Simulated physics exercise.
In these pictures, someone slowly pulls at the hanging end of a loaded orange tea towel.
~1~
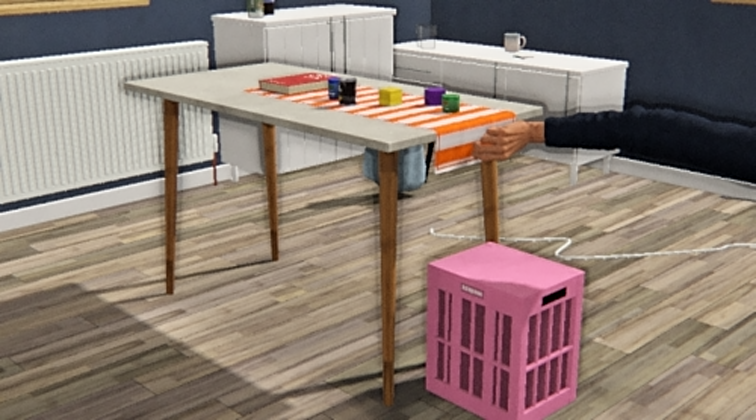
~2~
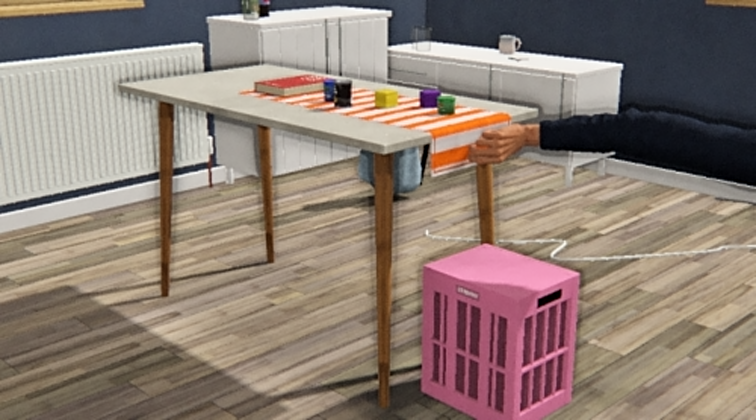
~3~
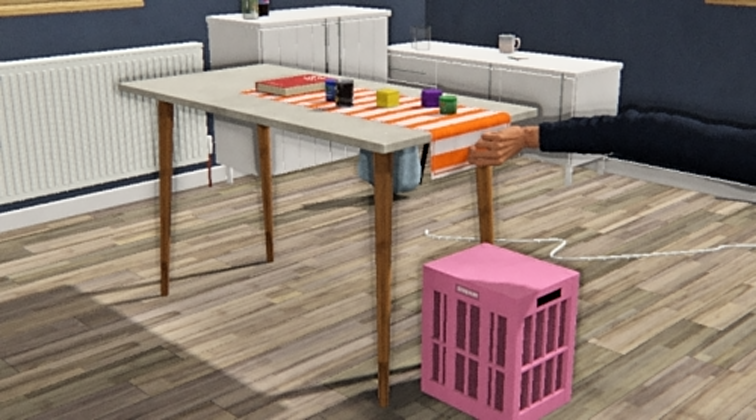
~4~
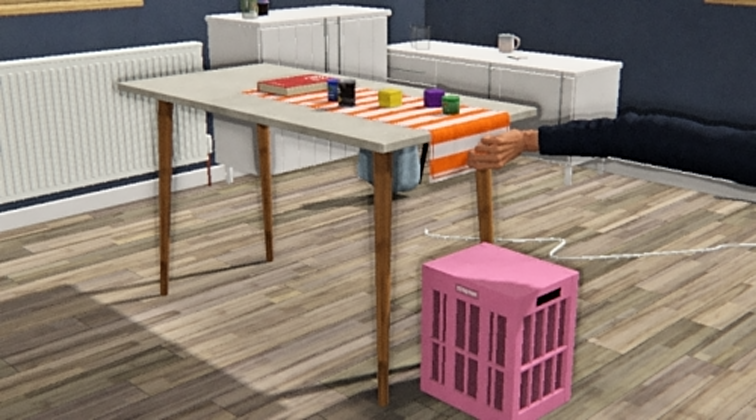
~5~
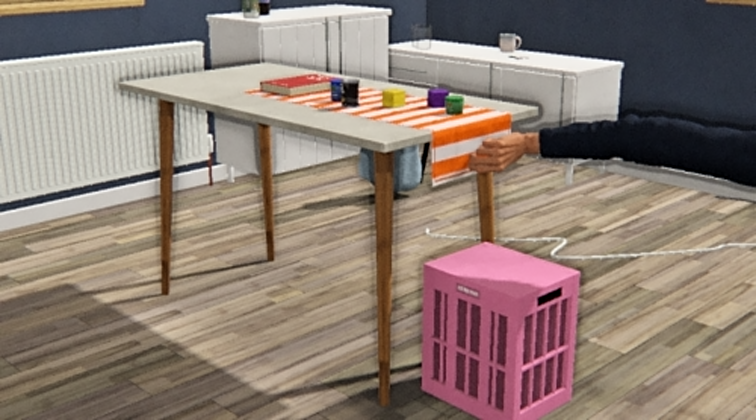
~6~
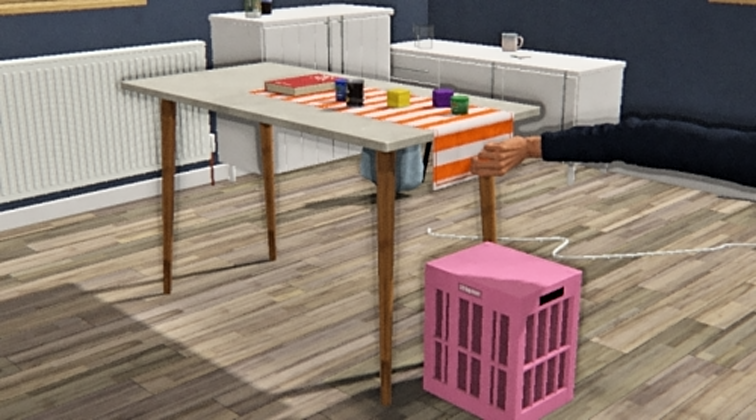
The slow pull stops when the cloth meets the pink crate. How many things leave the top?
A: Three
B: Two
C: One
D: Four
Two (B).
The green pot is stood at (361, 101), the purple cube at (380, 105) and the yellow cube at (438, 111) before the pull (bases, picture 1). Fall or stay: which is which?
Fate of the green pot: It stays; fate of the purple cube: It stays; fate of the yellow cube: It goes.
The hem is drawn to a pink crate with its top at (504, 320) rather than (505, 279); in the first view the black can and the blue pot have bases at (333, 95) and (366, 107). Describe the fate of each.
Result - the black can stays put, and the blue pot comes off.
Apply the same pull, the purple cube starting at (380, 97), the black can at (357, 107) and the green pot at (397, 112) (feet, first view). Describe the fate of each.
In the end the purple cube is still on top, the black can is still on top, and the green pot is no longer on top.
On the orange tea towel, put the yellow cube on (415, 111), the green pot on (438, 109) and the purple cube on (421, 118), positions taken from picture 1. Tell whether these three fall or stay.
The yellow cube ends up off; the green pot ends up off; the purple cube ends up off.
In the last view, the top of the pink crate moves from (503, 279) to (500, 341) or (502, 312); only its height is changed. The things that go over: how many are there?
The count comes out 4 and 3.
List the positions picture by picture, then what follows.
The first picture shows hem (435, 174); green pot (451, 95); purple cube (435, 89); yellow cube (391, 89); black can (348, 79); blue pot (336, 79); top of the crate (505, 279).
The second picture shows hem (431, 177); green pot (447, 98).
The third picture shows hem (431, 179); purple cube (432, 91).
The fourth picture shows hem (429, 183); yellow cube (390, 90); top of the crate (500, 280).
The fifth picture shows hem (432, 186); black can (350, 80).
The sixth picture shows hem (433, 190); green pot (460, 97); purple cube (443, 91); yellow cube (398, 90); black can (355, 80); blue pot (343, 80).
Soon after, hem near (474, 203); all still up.
Then, hem near (474, 244); green pot and purple cube gone.
Further on, hem on the crate; green pot and purple cube gone.
At rest, hem on the crate; green pot and purple cube gone. The answer is two.
